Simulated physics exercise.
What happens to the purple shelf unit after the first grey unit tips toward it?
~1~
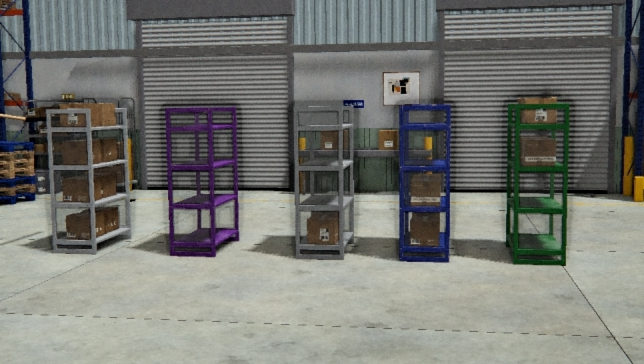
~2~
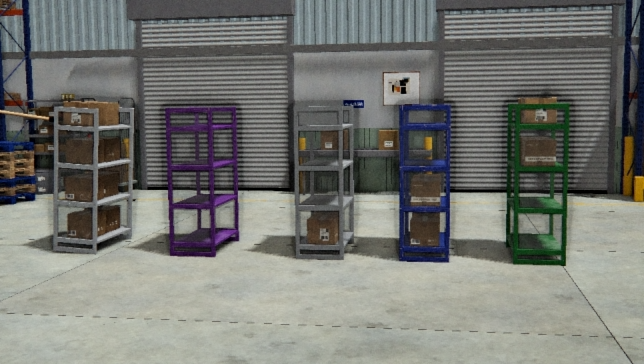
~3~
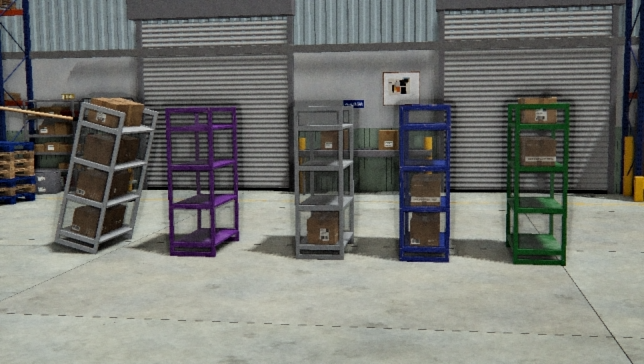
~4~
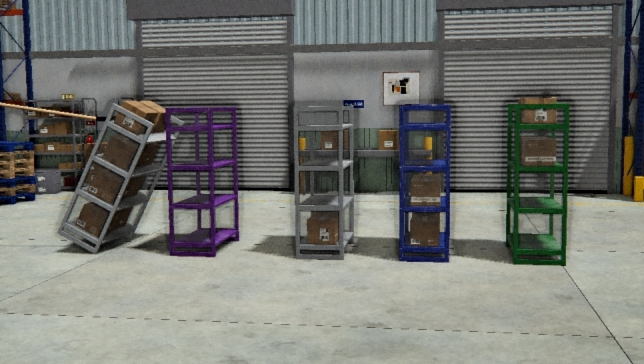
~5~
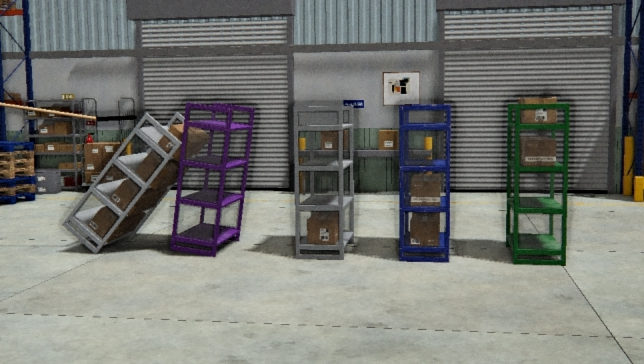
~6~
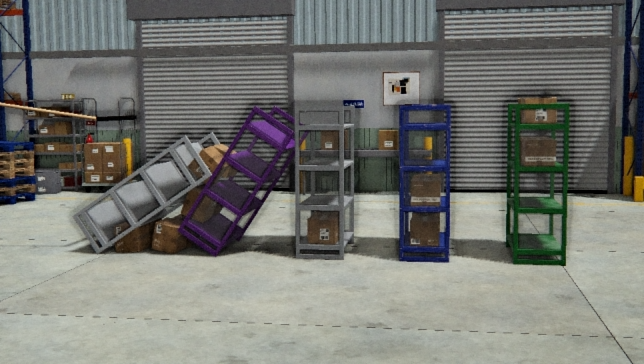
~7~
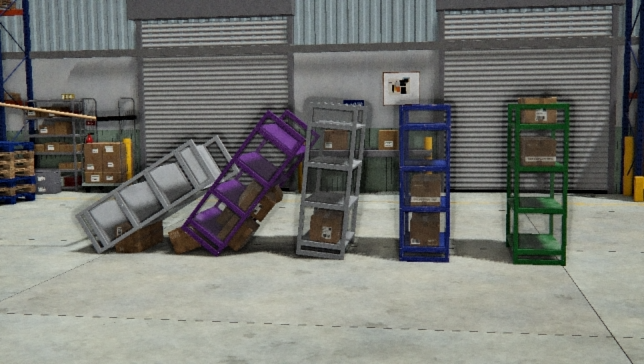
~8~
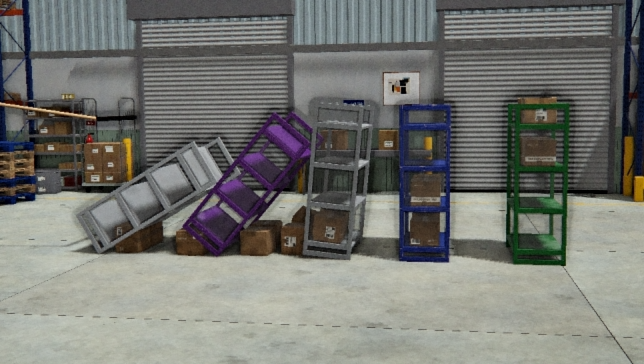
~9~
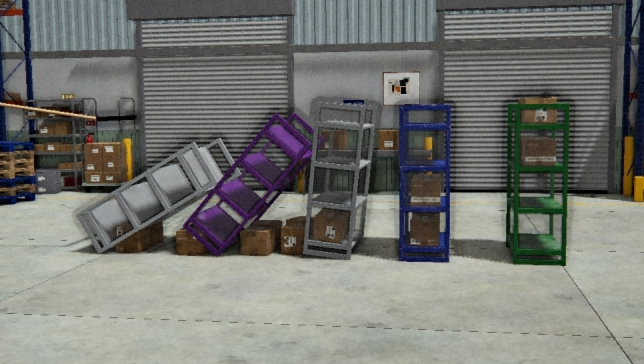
The purple unit topples to the right and ends up leaning steeply against the middle grey unit.
